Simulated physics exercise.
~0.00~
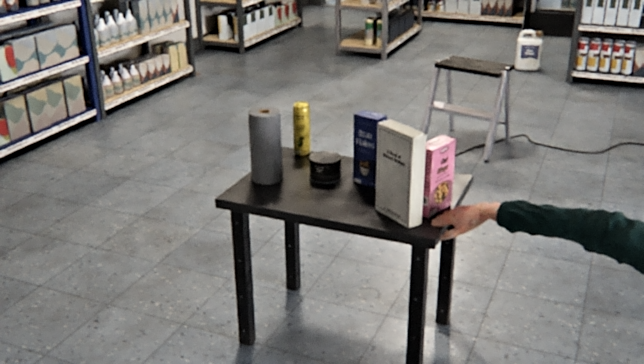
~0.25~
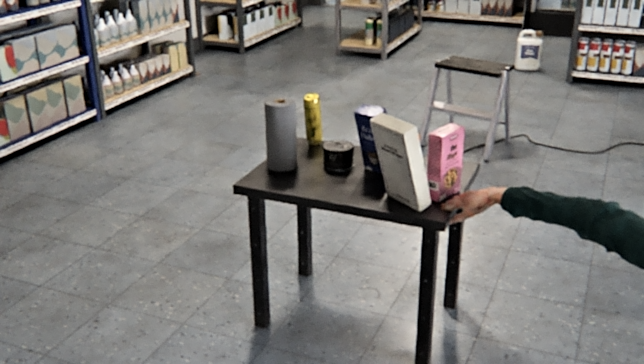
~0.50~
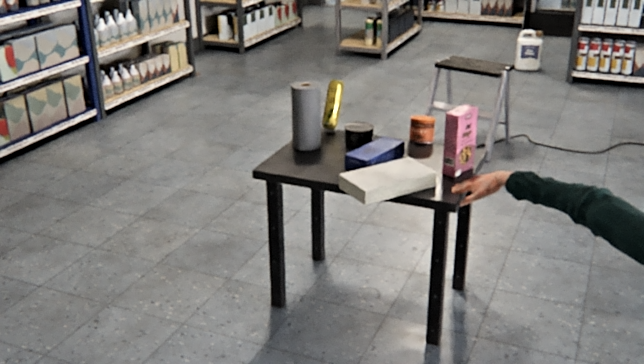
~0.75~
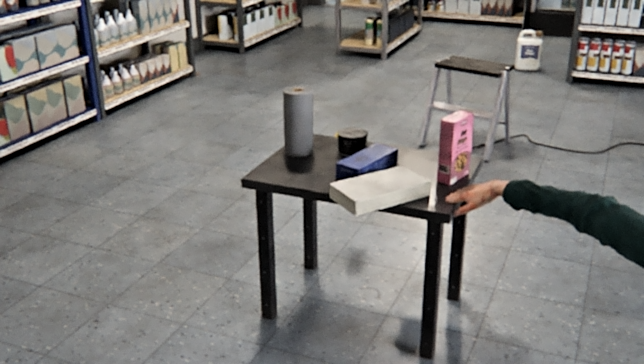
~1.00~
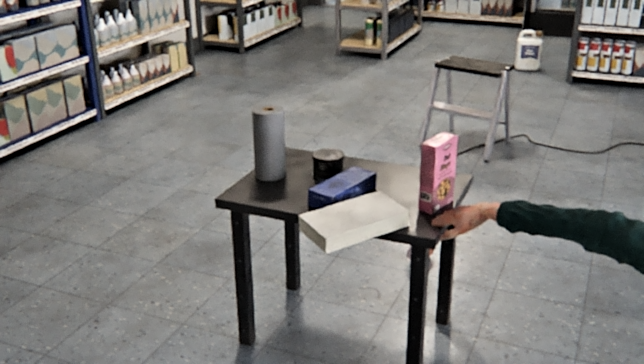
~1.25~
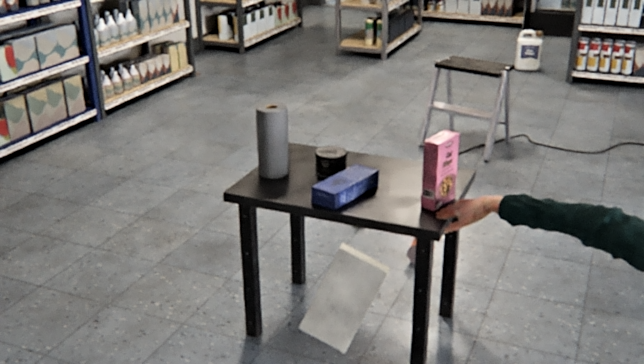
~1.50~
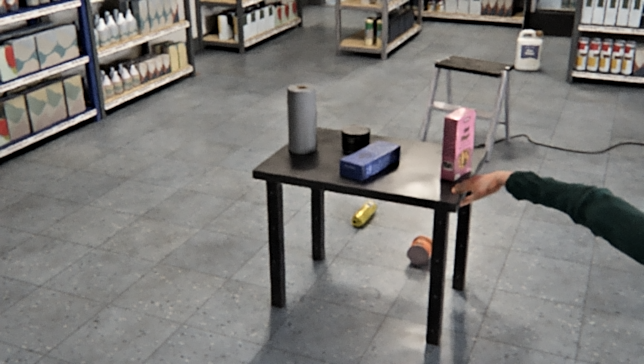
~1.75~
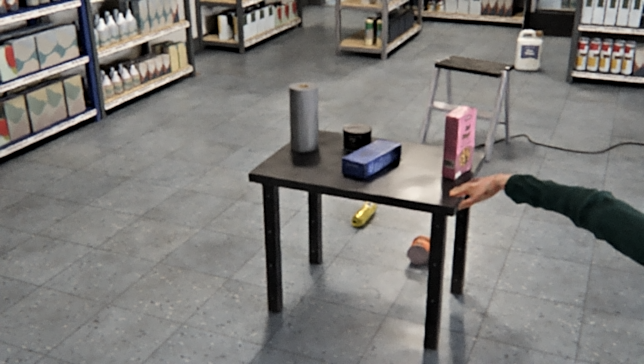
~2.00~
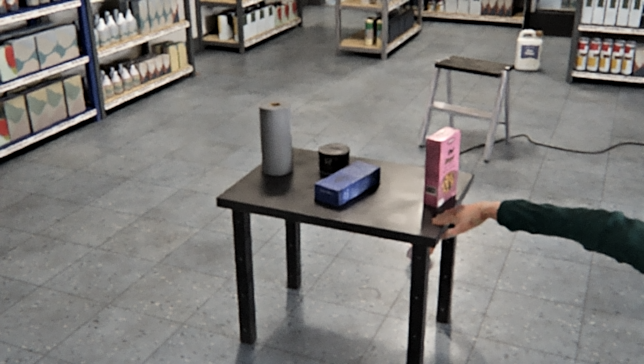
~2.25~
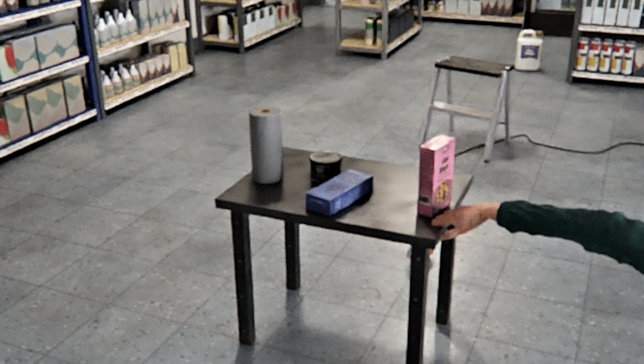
A hand in a dark green sleeve grips the right corner of a small black table in a shop aisle, seen from slightly above, with stocked shelves and a step stool behind. On top stand a grey roll, yellow can, black tub, blue carton, white book and pink packet. The hand shoves the table away and pulls it back repeatedly. The can, book and carton tip, and an orange tin shows behind them. The can and tin drop to the floor, then the book slides off the front edge. The carton ends lying flat, while roll, tub and packet still stand.
